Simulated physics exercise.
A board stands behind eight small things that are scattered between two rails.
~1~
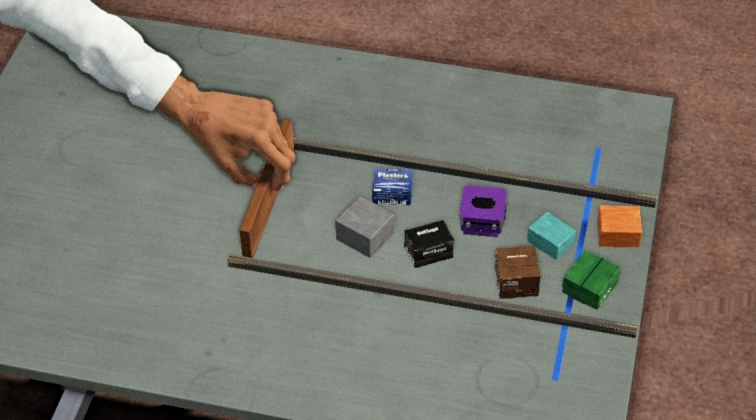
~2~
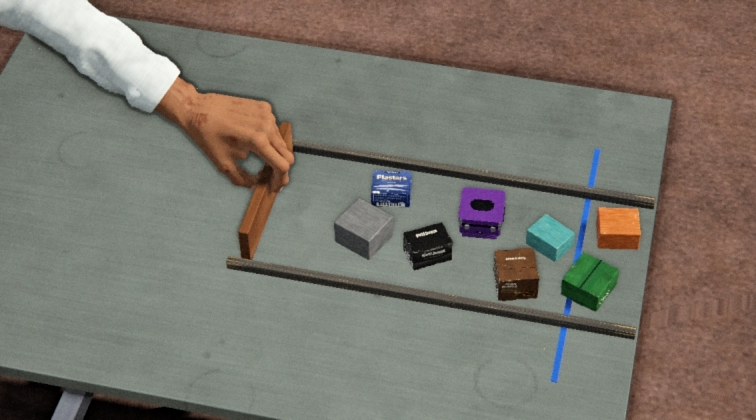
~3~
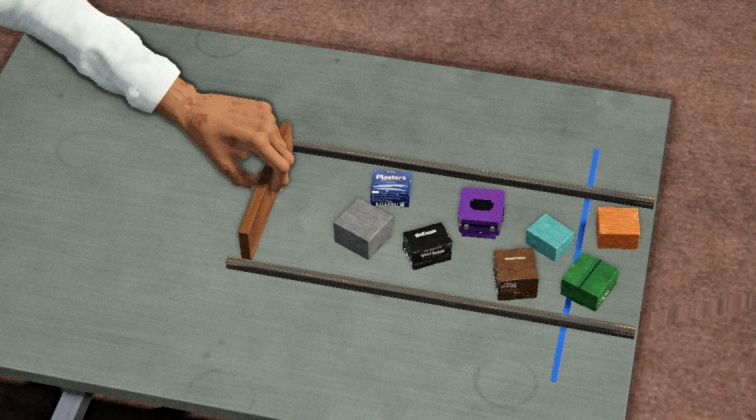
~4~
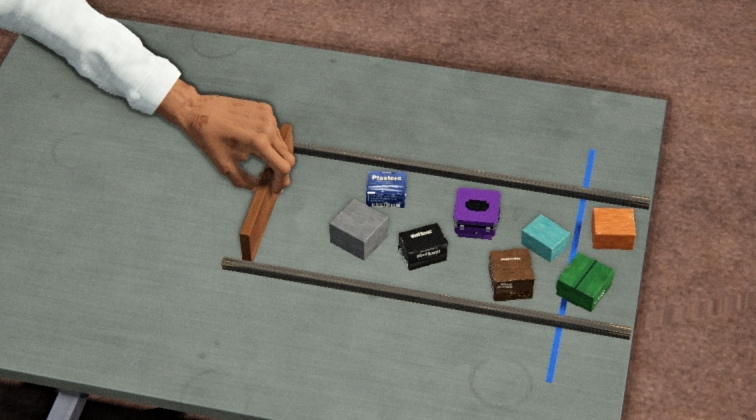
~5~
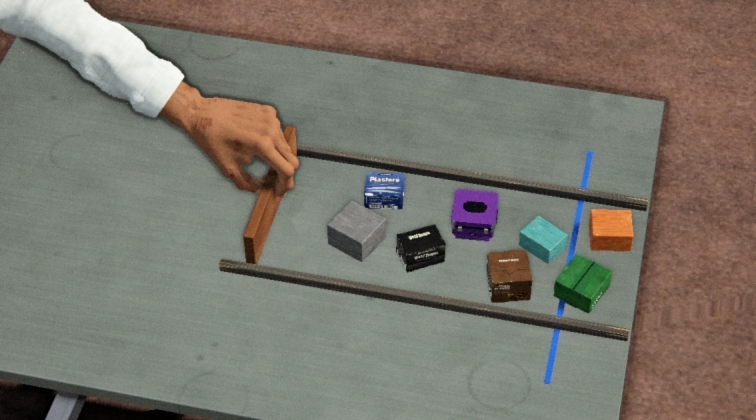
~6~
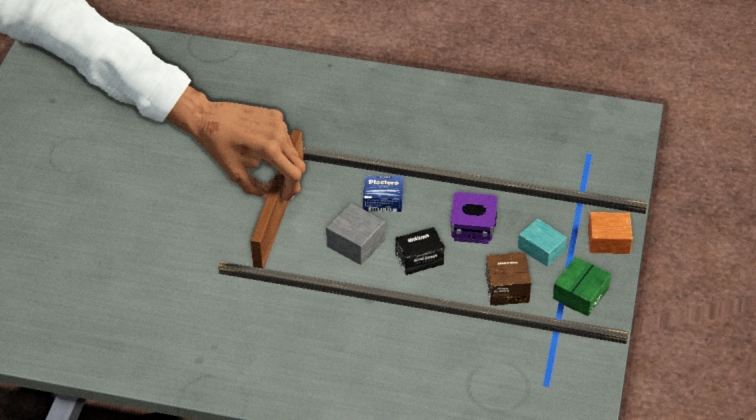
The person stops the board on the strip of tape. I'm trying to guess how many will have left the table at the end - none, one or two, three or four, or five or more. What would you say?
The loss over the edge is three or four.
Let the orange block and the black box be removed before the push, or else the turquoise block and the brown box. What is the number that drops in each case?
Fallen: 1, and 2 in the other try.
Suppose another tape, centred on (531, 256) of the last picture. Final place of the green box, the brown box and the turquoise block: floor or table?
Taking them in turn, the green box tips off, the brown box does not drop, the turquoise block does not drop.
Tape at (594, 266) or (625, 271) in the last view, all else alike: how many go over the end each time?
6, then 8.
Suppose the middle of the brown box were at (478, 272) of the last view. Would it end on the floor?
From there it topples down.
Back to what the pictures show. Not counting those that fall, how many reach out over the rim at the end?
Count of overhanging things: 3.
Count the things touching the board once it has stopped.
2 end up touching it.
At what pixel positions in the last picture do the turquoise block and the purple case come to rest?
The turquoise block comes to rest close to (636, 272), while the purple case rests close to (637, 235).
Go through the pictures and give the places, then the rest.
In the first frame, orange block (619, 227); green box (591, 280); turquoise block (551, 236); board (268, 189); tape (579, 256).
In the second frame, green box (590, 282); grey block (364, 229).
In the third frame, turquoise block (550, 238); board (267, 191).
In the fourth frame, orange block (613, 229); black box (423, 246).
In the fifth frame, green box (582, 283); purple case (475, 215).
In the sixth frame, orange block (610, 233); green box (582, 286); turquoise block (542, 243); board (278, 199); tape (569, 262).
Soon after, none off yet; orange block at rest near (610, 233); green box at rest near (582, 286); turquoise block at rest near (542, 243).
After that, none off yet; orange block at rest near (610, 233); green box moving near (589, 288); turquoise block displaced a little near (556, 246).
And then, one off so far; orange block displaced about its own width near (638, 236); green box on its way down near (662, 391); turquoise block displaced well along near (618, 267).
In the end, the number that fall off is three or four; gone, brown box, green box and orange block.
